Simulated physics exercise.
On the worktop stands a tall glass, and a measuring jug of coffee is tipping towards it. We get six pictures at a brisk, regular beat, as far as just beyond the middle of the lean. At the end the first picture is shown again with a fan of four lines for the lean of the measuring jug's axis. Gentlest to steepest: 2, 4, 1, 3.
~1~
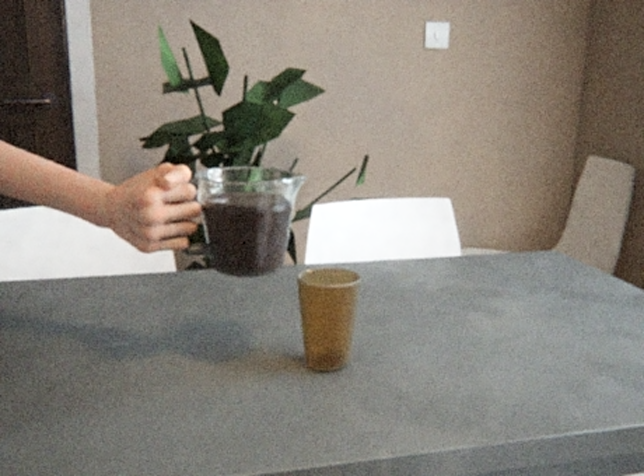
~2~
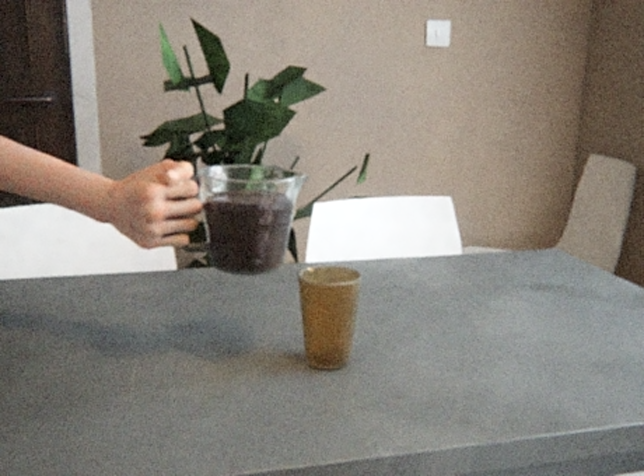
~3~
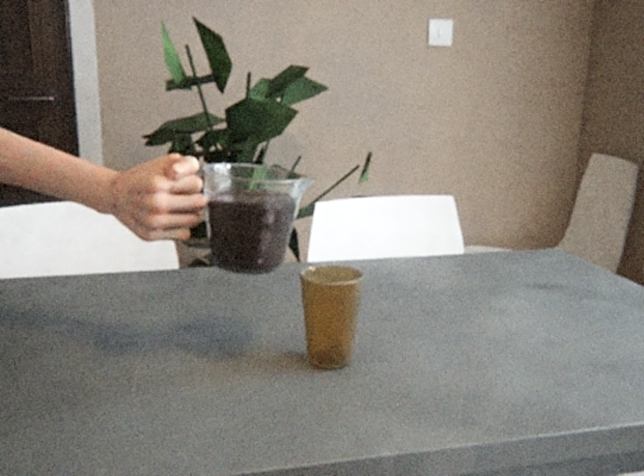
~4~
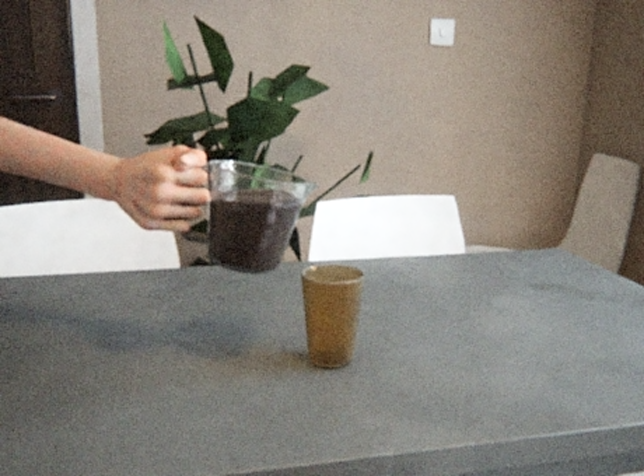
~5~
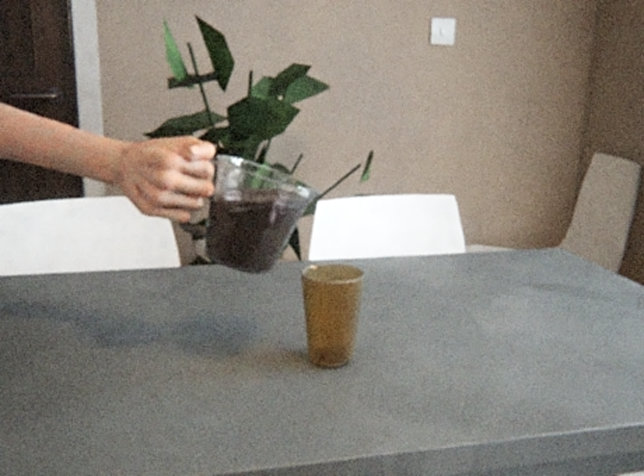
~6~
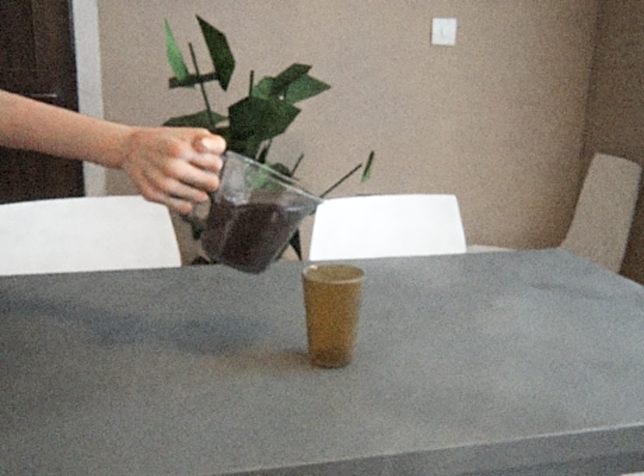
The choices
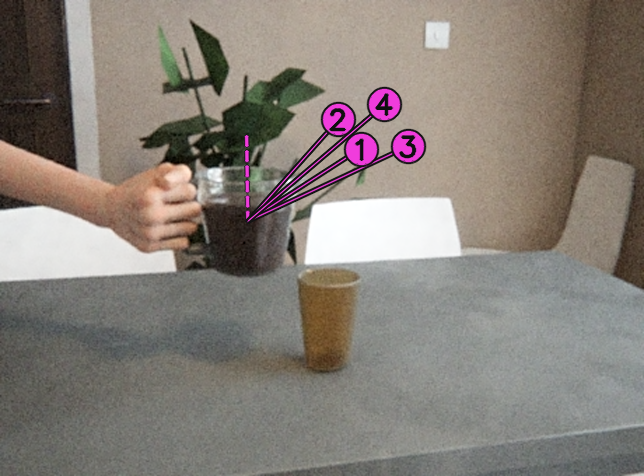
The clip opens with a hand at the left holding a clear jug of dark liquid upright, above and left of a tall amber glass on a grey surface. The hand shifts the jug slightly right, then steadily tilts it rightward, with all the liquid still inside.
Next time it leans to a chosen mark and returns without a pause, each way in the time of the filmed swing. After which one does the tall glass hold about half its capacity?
Choose 4.
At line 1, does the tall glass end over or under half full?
Over half.
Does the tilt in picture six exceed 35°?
No.
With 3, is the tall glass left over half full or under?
Over.
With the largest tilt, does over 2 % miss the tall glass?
Yes.
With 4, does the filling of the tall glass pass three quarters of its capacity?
No, less.
In magenta, 1 at (346, 157); 2 at (327, 132); 3 at (392, 153); 4 at (371, 115).
Choosing 1, the tall glass ends with about 78 % of what it can hold.
Choosing 2, the tall glass ends with about 31 % of what it can hold.
Choosing 3, the tall glass ends with about 83 % of what it can hold; 14 % of the coffee is spilt.
Choosing 4, the tall glass ends with about 52 % of what it can hold.
